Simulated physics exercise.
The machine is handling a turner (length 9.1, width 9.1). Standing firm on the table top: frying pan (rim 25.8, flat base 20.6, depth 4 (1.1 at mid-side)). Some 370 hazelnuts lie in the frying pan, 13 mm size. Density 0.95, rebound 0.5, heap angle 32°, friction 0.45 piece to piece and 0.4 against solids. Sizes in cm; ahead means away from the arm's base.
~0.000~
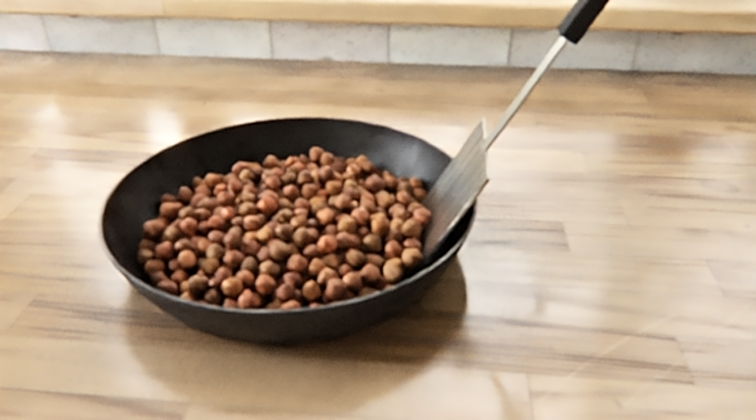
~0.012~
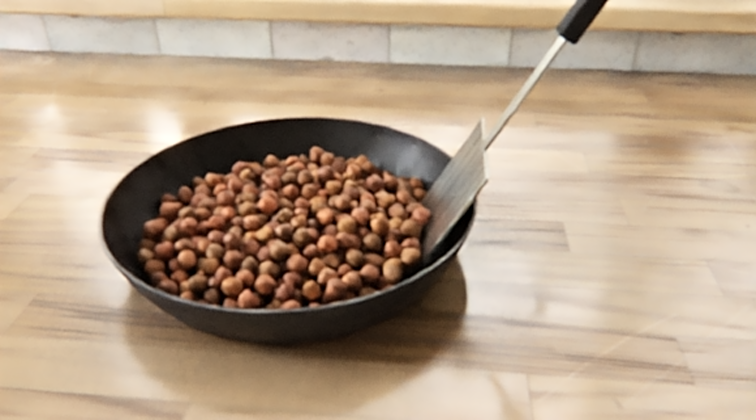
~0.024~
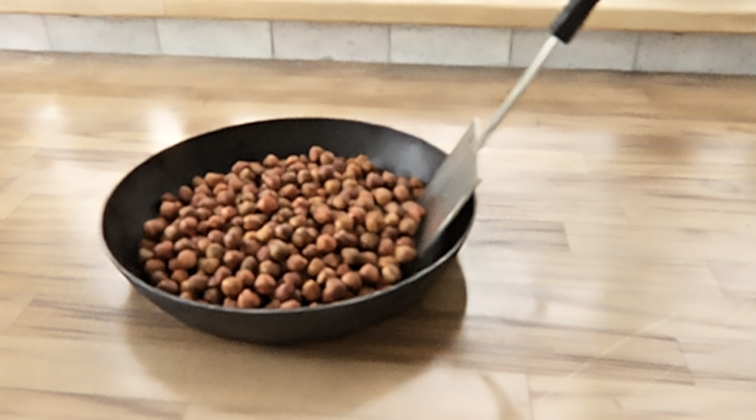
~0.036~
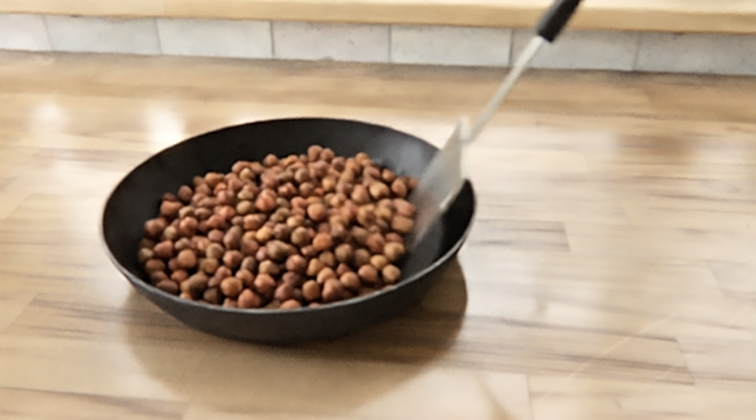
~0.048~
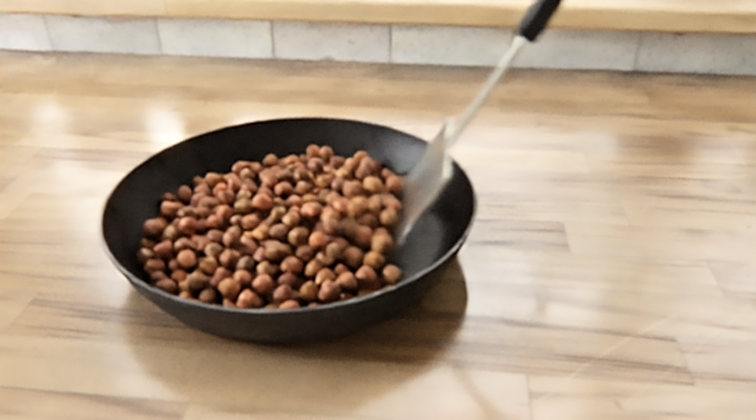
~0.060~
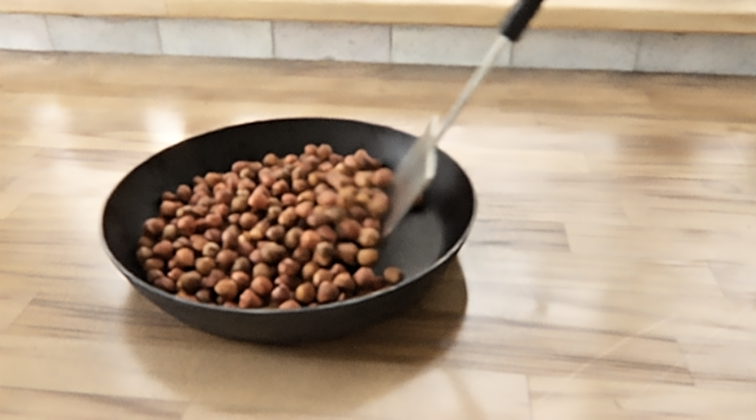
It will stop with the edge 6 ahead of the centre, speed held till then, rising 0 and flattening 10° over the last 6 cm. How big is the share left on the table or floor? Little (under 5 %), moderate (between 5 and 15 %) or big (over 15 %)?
Share on the table or floor: Little (under 5 %).
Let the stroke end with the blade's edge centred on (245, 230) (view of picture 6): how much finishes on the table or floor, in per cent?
Some 0 per cent.
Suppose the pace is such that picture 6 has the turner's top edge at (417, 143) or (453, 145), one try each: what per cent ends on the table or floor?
Some 5 and 0 per cent.
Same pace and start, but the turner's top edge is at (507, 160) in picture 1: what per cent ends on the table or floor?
Some 0 per cent.
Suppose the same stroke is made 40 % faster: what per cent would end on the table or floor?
It would be near 10 per cent.
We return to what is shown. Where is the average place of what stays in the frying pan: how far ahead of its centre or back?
Roughly 5.0 cm ahead.
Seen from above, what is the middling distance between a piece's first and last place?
About 4 cm.
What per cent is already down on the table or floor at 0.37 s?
Roughly 2 per cent.
By 0.10 s, sloping 61°, highest piece 6 above the table; 373 in the frying pan.
By 0.15 s, sloping 57°, highest piece 7 above the table; 373 in the frying pan.
By 0.37 s, sloping 51°, highest piece 6 above the table; 366 in the frying pan, 6 on the table or floor, 1 on the blade or in flight.
By 1.42 s, sloping 51°, highest piece 5 above the table; 365 in the frying pan, 8 on the table or floor.
Final count, 365 in the frying pan, 8 on the table or floor. That is 2 % on the table or floor.
